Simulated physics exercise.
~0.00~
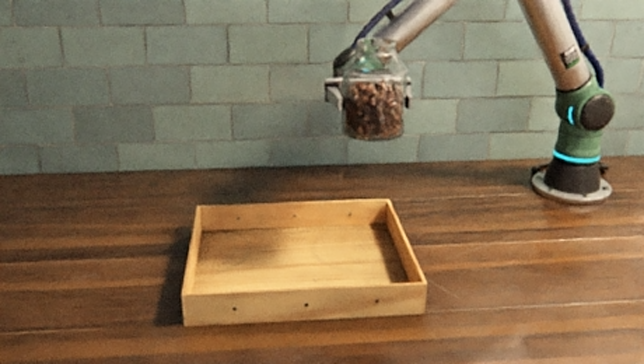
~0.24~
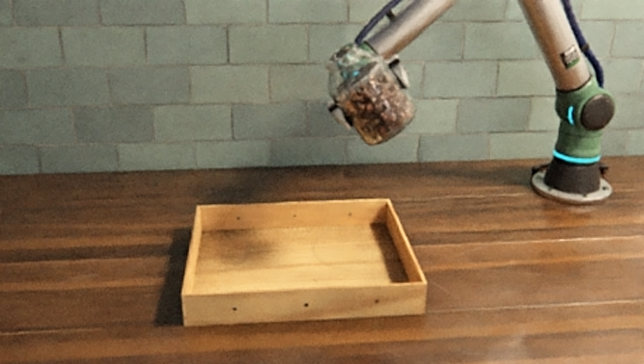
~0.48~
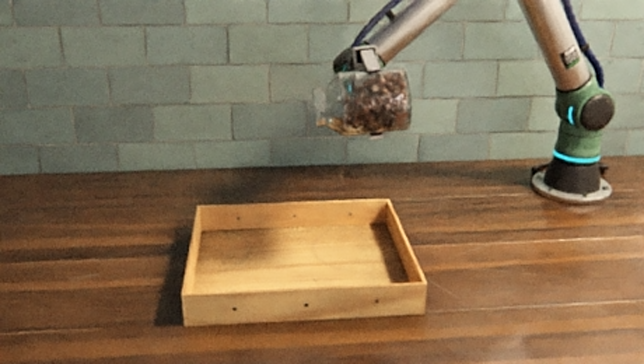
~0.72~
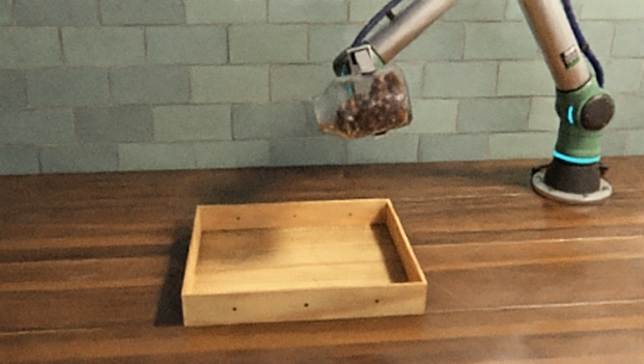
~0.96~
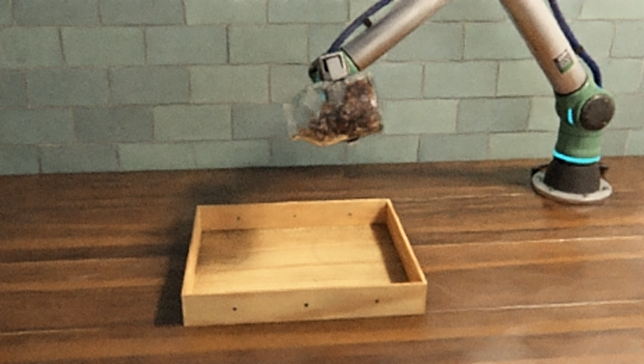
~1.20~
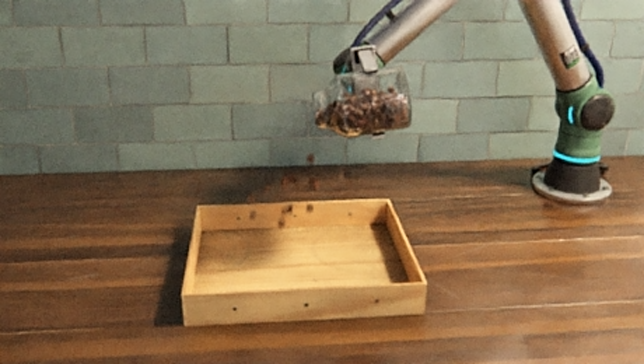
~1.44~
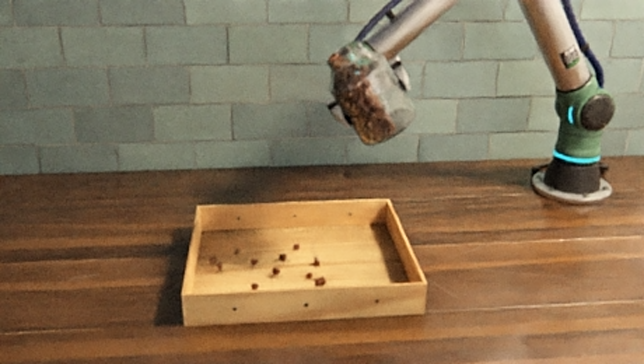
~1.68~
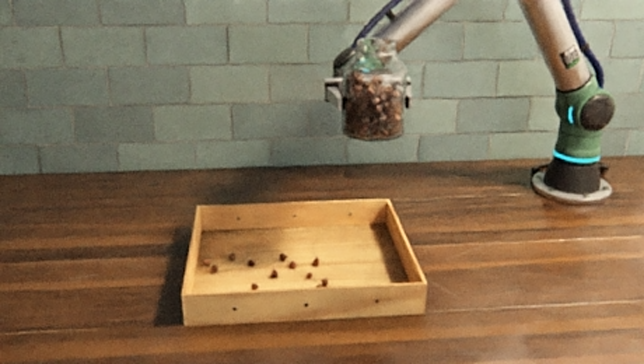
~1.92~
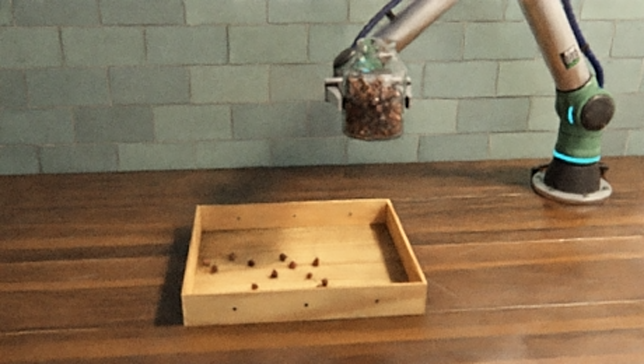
The clip shows a robot arm tipping a clear jar of brown pellets onto its side above a shallow wooden tray, shifting it left and back so a few drop out, then turning it upright, still mostly full, with a small scattering left in the tray.
